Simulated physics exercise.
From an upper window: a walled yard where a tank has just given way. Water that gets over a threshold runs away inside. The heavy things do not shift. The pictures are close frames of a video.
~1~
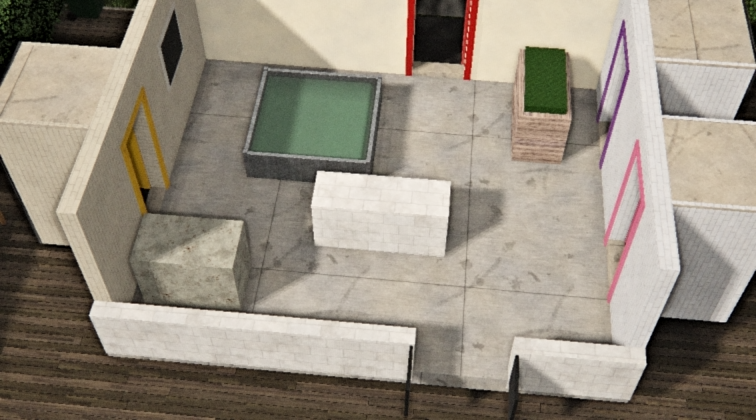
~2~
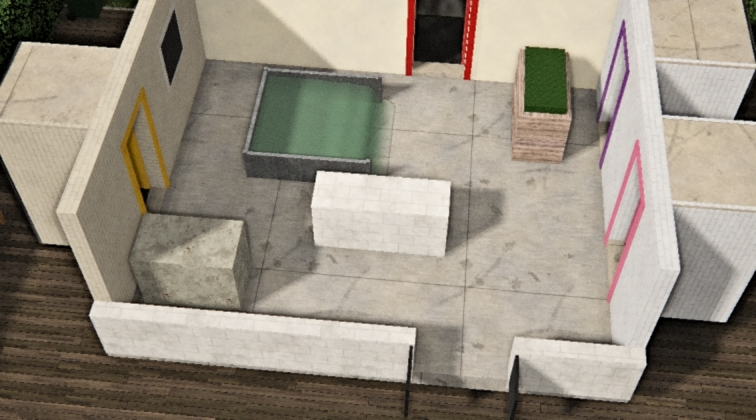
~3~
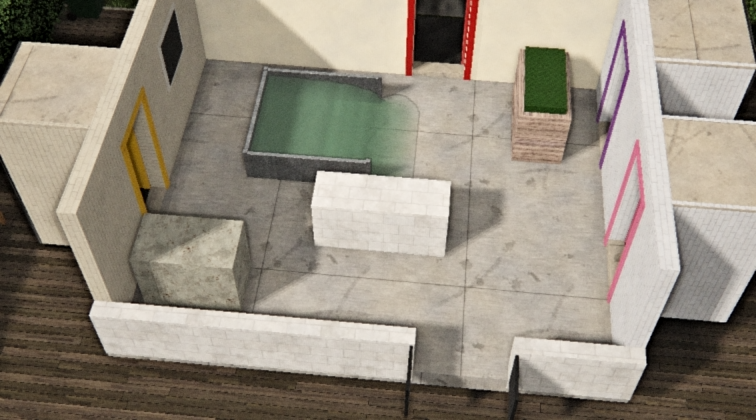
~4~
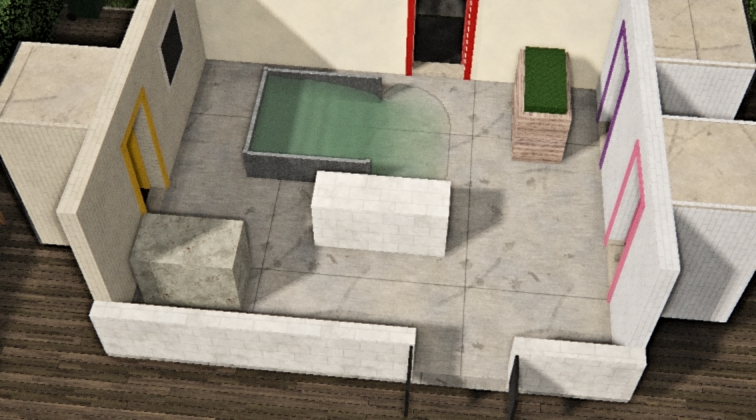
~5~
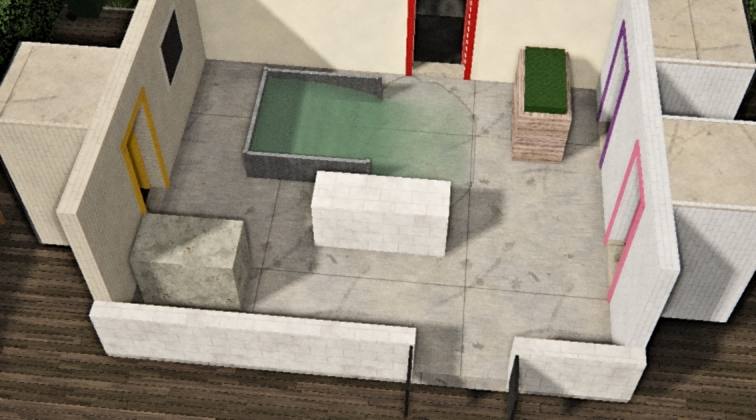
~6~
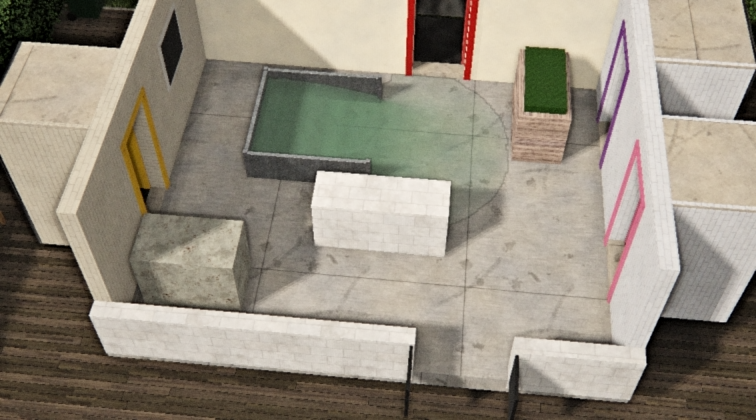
We see a walled yard from above, with a grey-sided tank of green water behind a white block; the tank's right side opens and the water pours out, spreading rightward across the paved floor in a widening, rounded sheet.
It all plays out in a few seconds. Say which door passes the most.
The purple door.
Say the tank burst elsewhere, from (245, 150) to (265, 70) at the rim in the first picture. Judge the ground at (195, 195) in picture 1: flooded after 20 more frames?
Answer: Covered.
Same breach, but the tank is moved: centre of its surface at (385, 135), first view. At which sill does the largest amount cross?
I say the one in purple.
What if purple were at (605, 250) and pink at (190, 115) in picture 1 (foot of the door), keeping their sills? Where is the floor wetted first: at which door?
It is the red-painted one.
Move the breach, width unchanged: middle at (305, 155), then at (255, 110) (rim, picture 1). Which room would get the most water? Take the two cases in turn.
In turn: The one in yellow, the yellow door.
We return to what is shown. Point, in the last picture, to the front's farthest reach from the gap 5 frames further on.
Close to (593, 208).
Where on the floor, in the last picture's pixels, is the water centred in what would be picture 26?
Roughly at (469, 172).
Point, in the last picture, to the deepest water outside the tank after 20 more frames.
Around (601, 373).
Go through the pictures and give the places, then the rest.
Still water in the tank at (315, 117), in the first frame.
Water pours out at (373, 136) and has run to a hidden place, in the second frame.
Water pours out at (373, 137) and has run to a hidden place, in the third frame.
The front is at a hidden place, out from the gap at (373, 137), in the fourth frame.
Water pours out at (373, 137) and has run to (462, 189), in the fifth frame.
Water pours out at (373, 137) and has run to (502, 138), in the sixth frame.
A moment on, water covers 25 % of the floor; purple door not reached, red door wet at the sill, nothing in, pink door not reached, yellow door not reached.
Next, water covers 35 % of the floor; purple door wet at the sill, nothing in, red door wet at the sill, nothing in, pink door wet at the sill, nothing in, yellow door not reached.
Then, water covers 40 % of the floor; purple door a trickle in, red door a trickle in, pink door a trickle in, yellow door not reached.
Later, water covers 70 % of the floor; purple door some in, red door a trickle in, pink door a trickle in, yellow door not reached.
In the end, water covers 90 % of the floor; purple door some in, red door a trickle in, pink door a trickle in, yellow door wet at the sill, nothing in; the purple door has let in the most.
